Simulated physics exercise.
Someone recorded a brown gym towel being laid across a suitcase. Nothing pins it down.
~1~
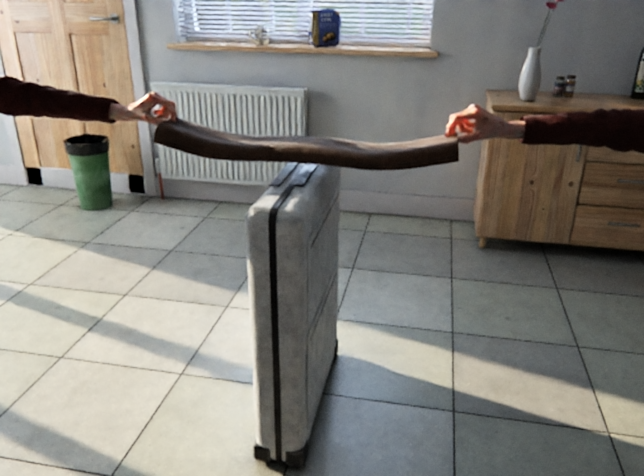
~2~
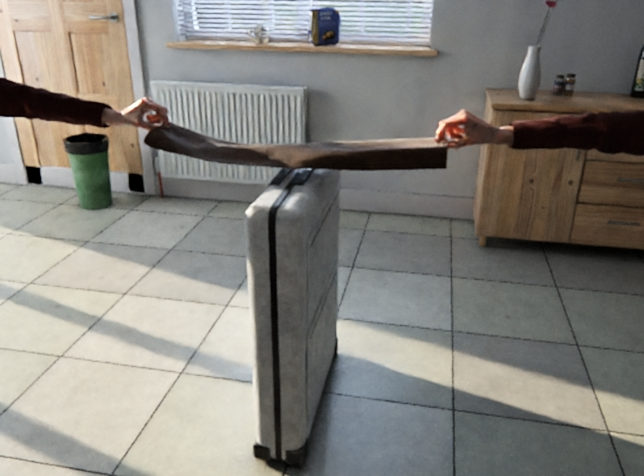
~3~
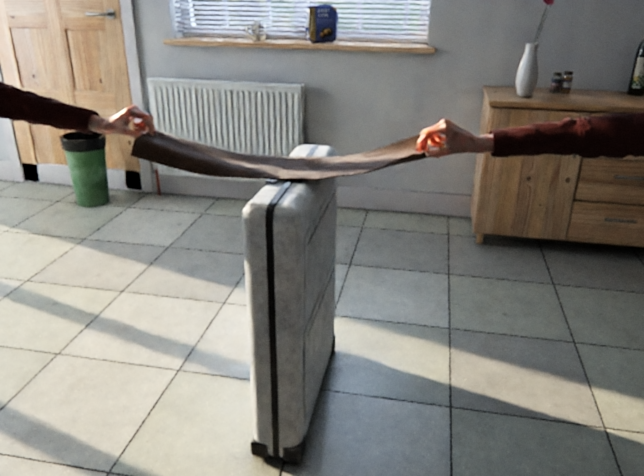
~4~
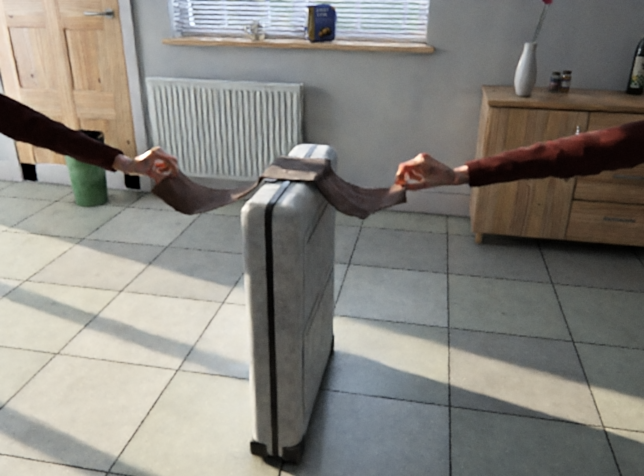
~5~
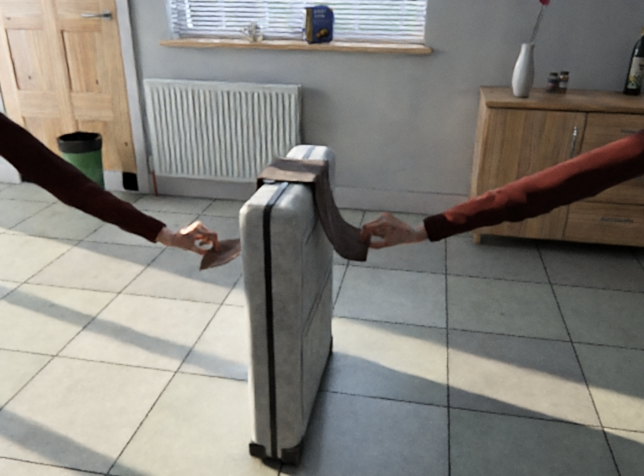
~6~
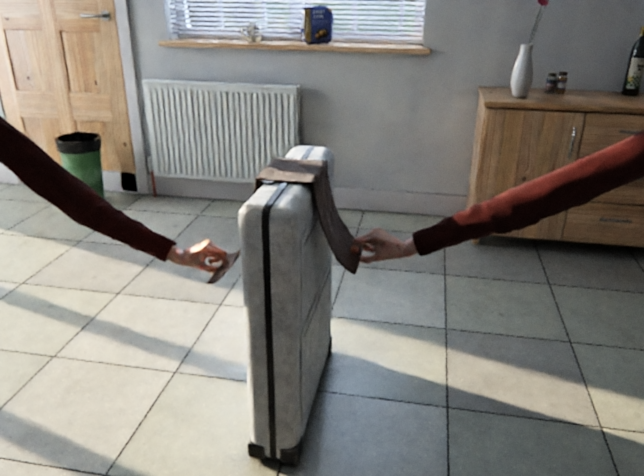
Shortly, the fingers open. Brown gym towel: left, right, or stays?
Stays.
Then, 0.24 s later than the last view, gym towel hanging on both sides, left end near (252, 285), right end near (327, 266).
Then, 0.66 s later than the last view, gym towel hanging on both sides, left end near (269, 289), right end near (320, 267).
Finally, gym towel hanging on both sides, left end near (270, 289), right end near (319, 266). The brown gym towel keeps its place.
